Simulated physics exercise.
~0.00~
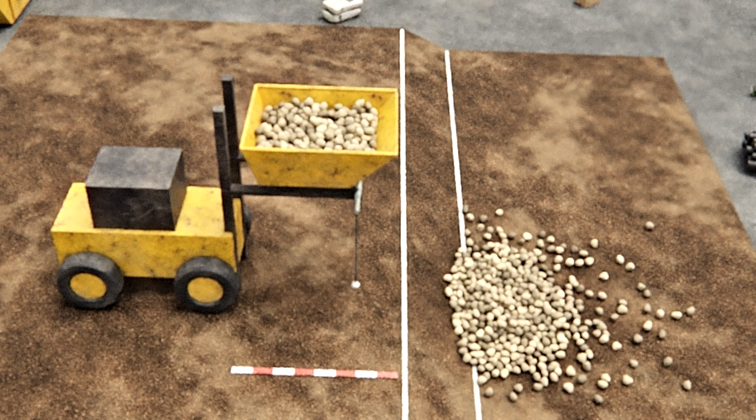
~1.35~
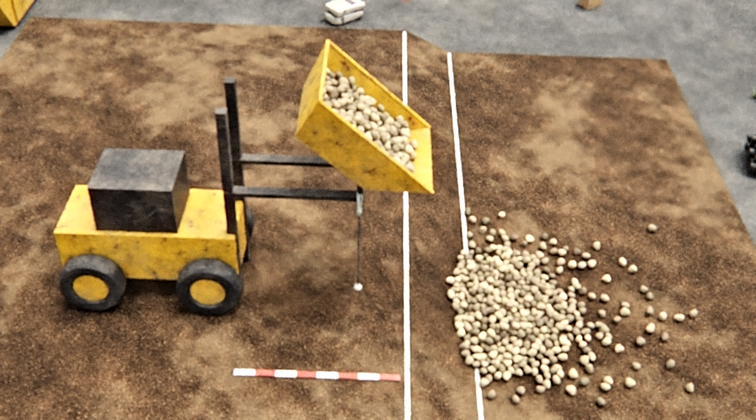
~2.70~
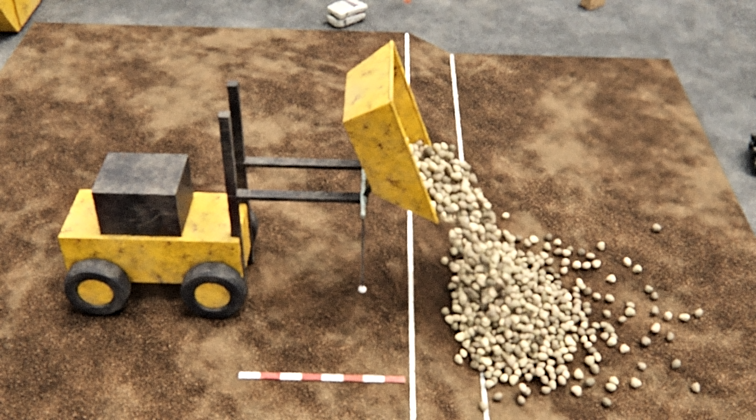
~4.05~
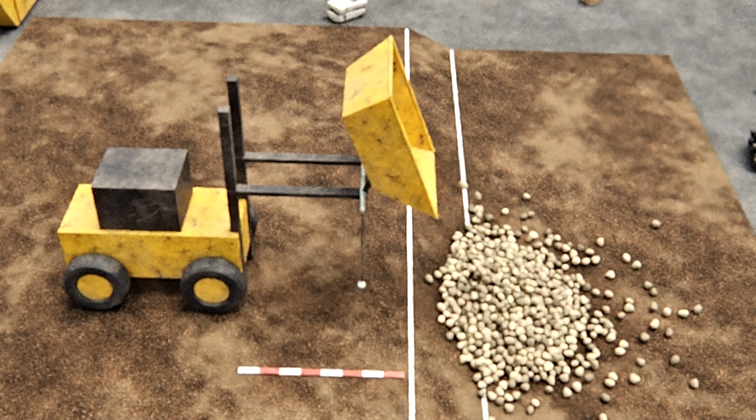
Yellow skip on a toy-like fork truck tipping forward, pouring pale stones onto a loose heap at right, and ending empty.
